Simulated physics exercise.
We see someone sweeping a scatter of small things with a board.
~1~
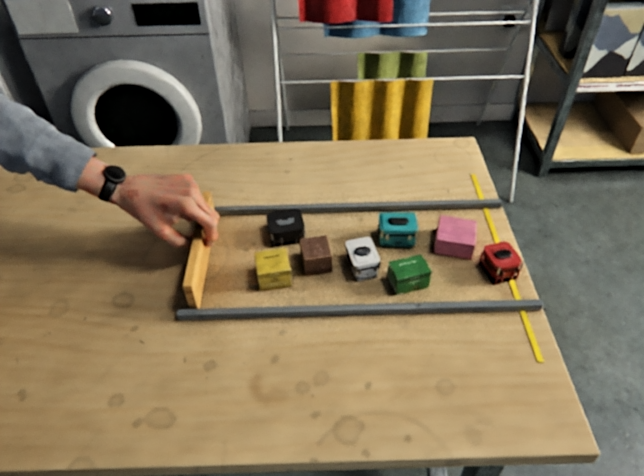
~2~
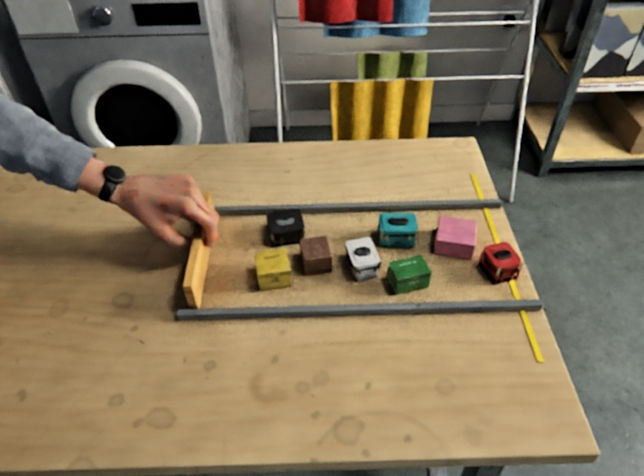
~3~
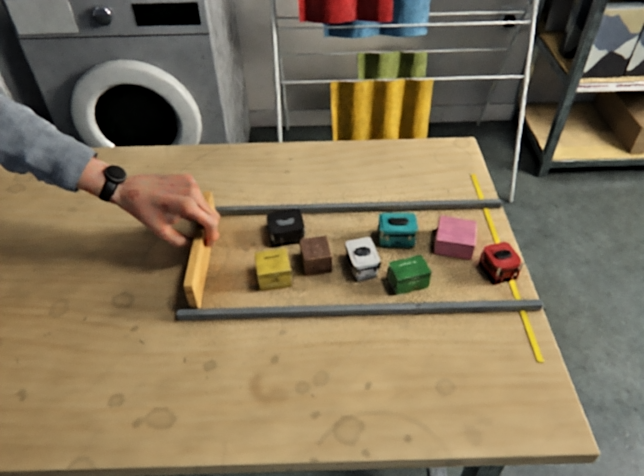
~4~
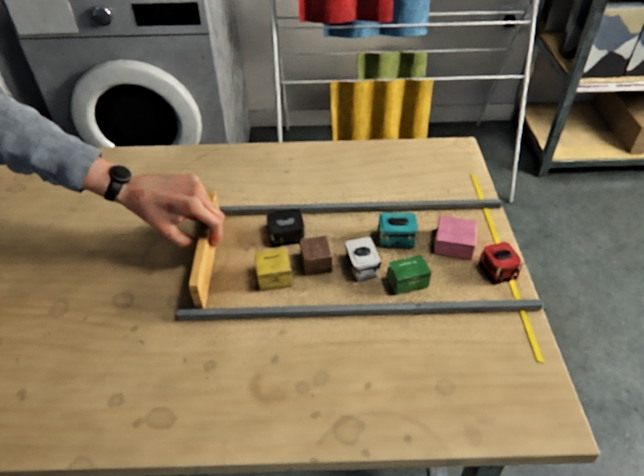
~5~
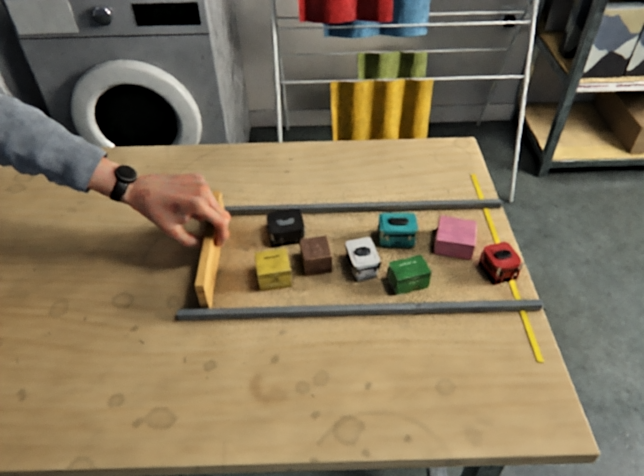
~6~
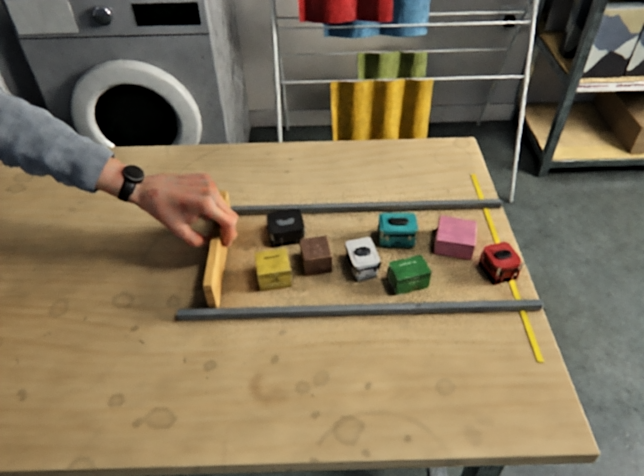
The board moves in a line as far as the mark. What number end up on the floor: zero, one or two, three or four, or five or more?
As it turns out, the number that fall off is five or more.
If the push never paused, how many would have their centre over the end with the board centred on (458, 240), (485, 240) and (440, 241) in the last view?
It would be 2, 5 and 1.
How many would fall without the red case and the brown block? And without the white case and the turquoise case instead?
Fallen: 4, and 3 in the other try.
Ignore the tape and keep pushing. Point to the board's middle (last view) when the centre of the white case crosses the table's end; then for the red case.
Near (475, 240) and (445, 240).
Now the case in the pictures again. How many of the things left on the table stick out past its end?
3 of them.
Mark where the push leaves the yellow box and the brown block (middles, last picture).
The yellow box at (531, 274), the brown block at (521, 244).
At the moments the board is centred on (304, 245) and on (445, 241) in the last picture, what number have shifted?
The counts are 4 and 8.
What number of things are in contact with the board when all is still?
In contact: 3.
Soon after, none off yet; red case at rest near (500, 262); pink block at rest near (456, 237); green box at rest near (411, 278).
In the end, the number that fall off is five or more; gone, white case, turquoise case, green box, pink block and red case.
